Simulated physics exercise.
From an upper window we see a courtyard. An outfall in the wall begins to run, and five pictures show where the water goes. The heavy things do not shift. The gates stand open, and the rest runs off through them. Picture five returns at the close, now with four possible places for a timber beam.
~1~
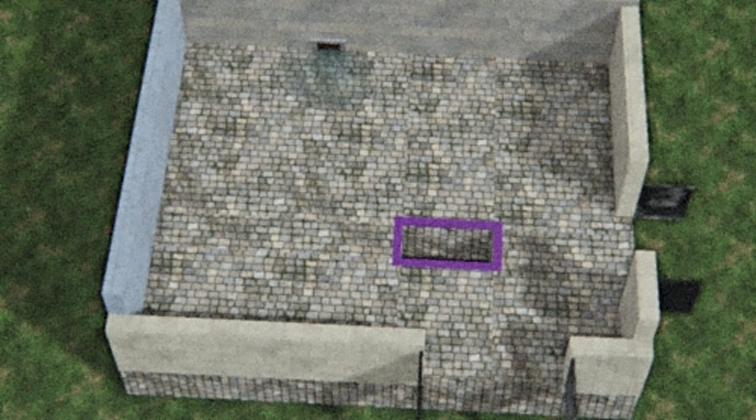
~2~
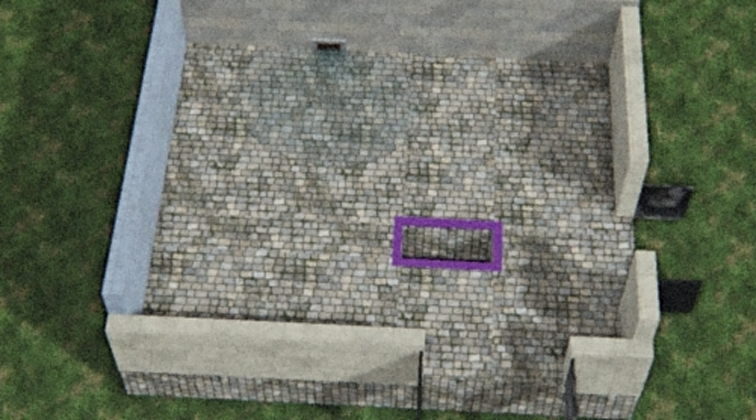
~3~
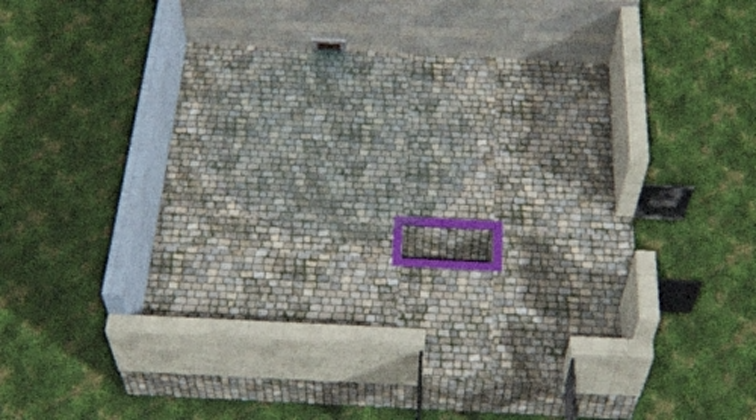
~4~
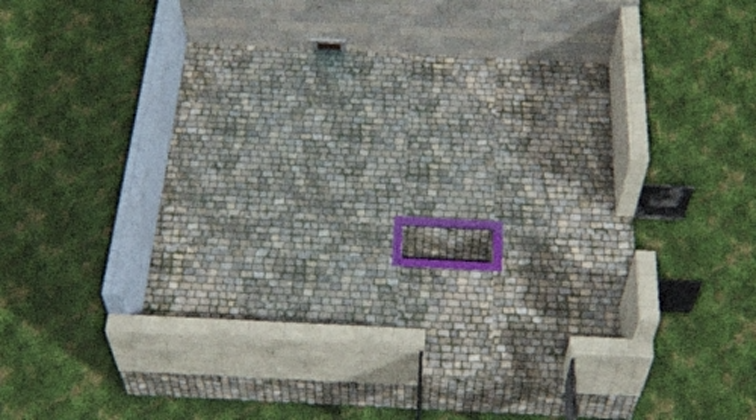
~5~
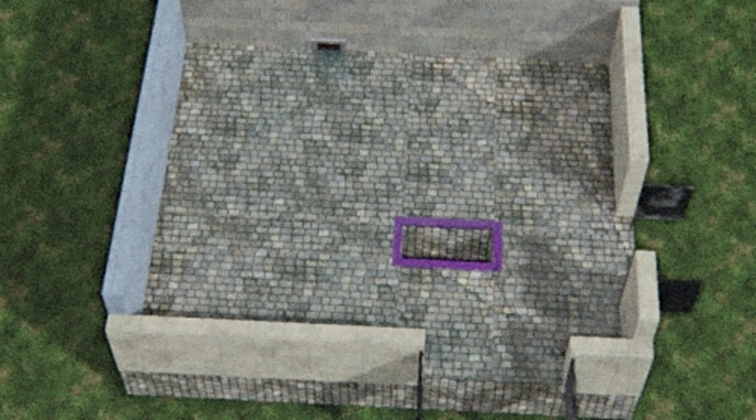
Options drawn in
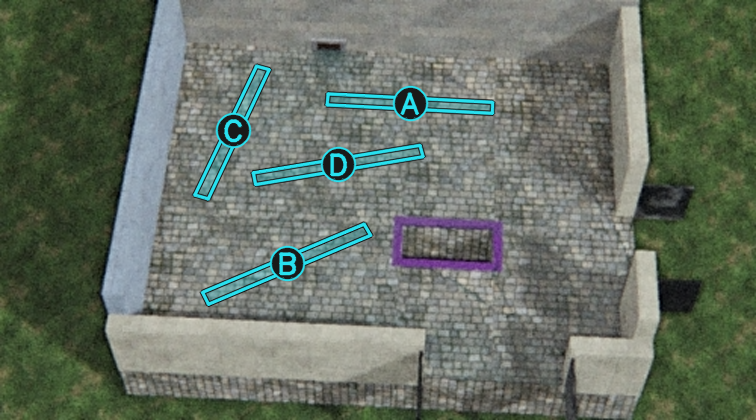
A walled stone courtyard slowly darkens as water spreads from the back wall past a purple-edged drain.
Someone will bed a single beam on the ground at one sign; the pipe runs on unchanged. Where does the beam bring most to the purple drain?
Take B.
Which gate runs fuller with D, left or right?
More leaves on the left.
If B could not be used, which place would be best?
C it is.
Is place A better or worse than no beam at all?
It is worse.
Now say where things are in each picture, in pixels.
In the first picture, outfall at (329, 45); purple drain at (448, 244); open gate at (618, 260); open gate at (493, 364); front seen at (327, 104), 4 % of the ground wet; purple drain still dry.
In the second picture, front seen at (347, 159), 14 % of the ground wet; purple drain still dry.
In the third picture, front seen at (341, 235), 31 % of the ground wet; purple drain still dry.
In the fourth picture, front seen at (403, 313), 53 % of the ground wet; purple drain taking water.
In the fifth picture, front seen at (626, 305), 70 % of the ground wet; purple drain taking water.
On the marked copy, A from (327, 99) to (492, 107); B from (205, 298) to (367, 229); C from (201, 196) to (262, 67); D from (254, 178) to (421, 150).
Choosing A, about 5 % of the stream goes into the purple drain, about 95 % out by the gates.
Choosing B, about 49 % of the stream goes into the purple drain, about 51 % out by the gates.
Choosing C, about 32 % of the stream goes into the purple drain, about 68 % out by the gates.
Choosing D, about 4 % of the stream goes into the purple drain, about 96 % out by the gates.
